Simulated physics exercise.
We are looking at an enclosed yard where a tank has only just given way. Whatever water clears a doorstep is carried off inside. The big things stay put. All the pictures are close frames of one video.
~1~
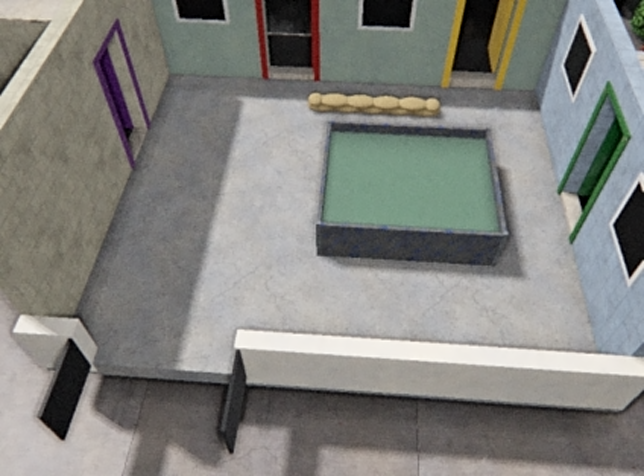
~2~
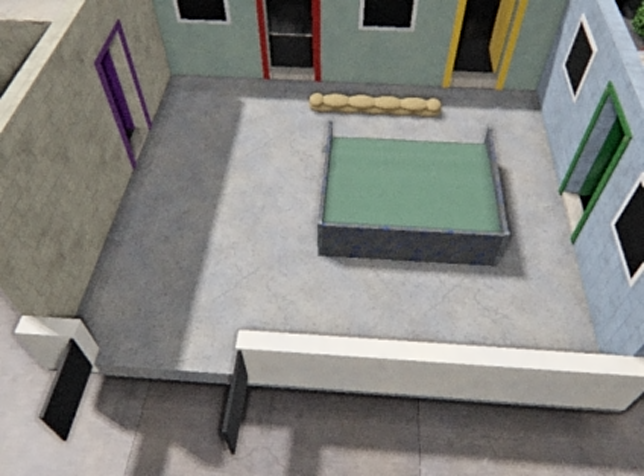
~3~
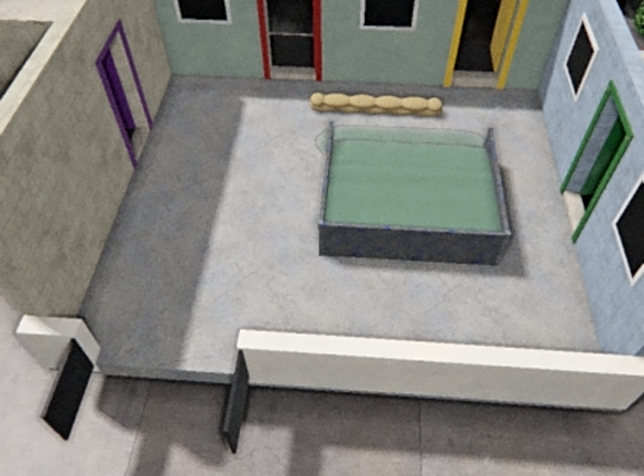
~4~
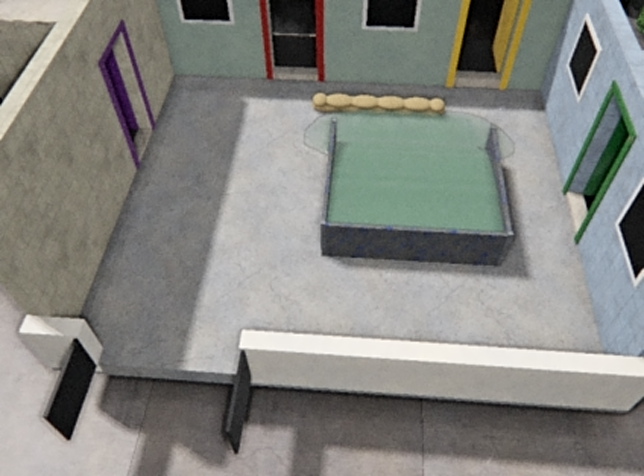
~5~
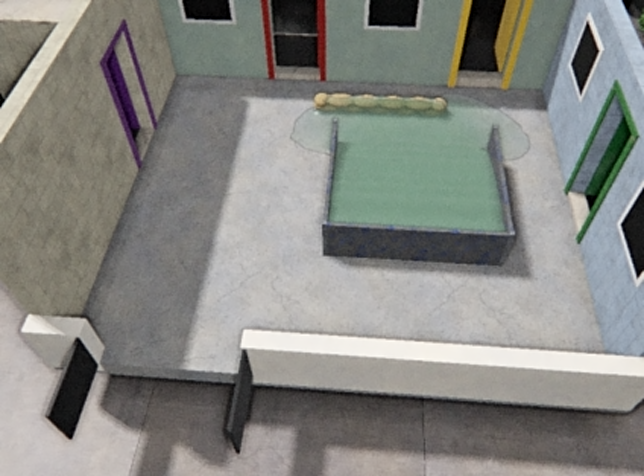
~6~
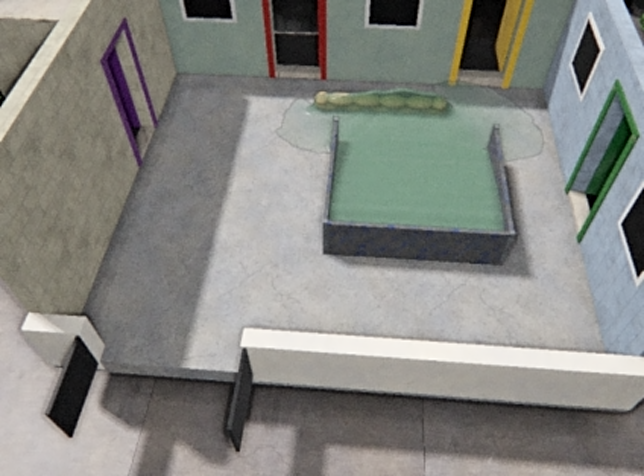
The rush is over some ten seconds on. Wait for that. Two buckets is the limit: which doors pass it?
In the end the red door will most likely not exceed two buckets; the purple door will most likely exceed two buckets; the yellow door will most likely exceed two buckets; the green door will most likely not exceed two buckets.
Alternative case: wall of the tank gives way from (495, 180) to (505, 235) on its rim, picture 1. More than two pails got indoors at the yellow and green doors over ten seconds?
Going door by door: The yellow one stays safe, and the green one gets too much.
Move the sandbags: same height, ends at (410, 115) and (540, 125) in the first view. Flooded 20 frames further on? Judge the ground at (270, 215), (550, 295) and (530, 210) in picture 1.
The three points come out untouched, soaked and soaked.
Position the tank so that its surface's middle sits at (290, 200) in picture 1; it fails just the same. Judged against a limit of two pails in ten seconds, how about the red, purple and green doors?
My reading: Red door lets more in; purple door takes more; green door takes less.
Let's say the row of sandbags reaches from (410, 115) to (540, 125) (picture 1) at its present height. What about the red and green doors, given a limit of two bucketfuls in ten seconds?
In ten seconds the red door crosses the line and the green door doesn't reach it.
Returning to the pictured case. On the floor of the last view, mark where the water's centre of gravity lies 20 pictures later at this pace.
I'd say near (383, 143).
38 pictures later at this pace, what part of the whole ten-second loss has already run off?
I'd say about 40 per cent.
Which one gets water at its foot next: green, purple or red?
It's the one in red.
A moment on, water covers 25 % of the floor; the red door not reached, the purple door not reached, the yellow door over two buckets in, the green door not reached.
Next, water covers 40 % of the floor; the red door wet at the sill, nothing in, the purple door not reached, the yellow door over two buckets in, the green door not reached.
Then, water covers 55 % of the floor; the red door wet at the sill, nothing in, the purple door over two buckets in, the yellow door far over two buckets in, the green door wet at the sill, nothing in.
Later, water covers 80 % of the floor; the red door wet at the sill, nothing in, the purple door far over two buckets in, the yellow door far over two buckets in, the green door wet at the sill, nothing in.
In the end, water covers 95 % of the floor; the red door wet at the sill, nothing in, the purple door far over two buckets in, the yellow door far over two buckets in, the green door wet at the sill, nothing in.
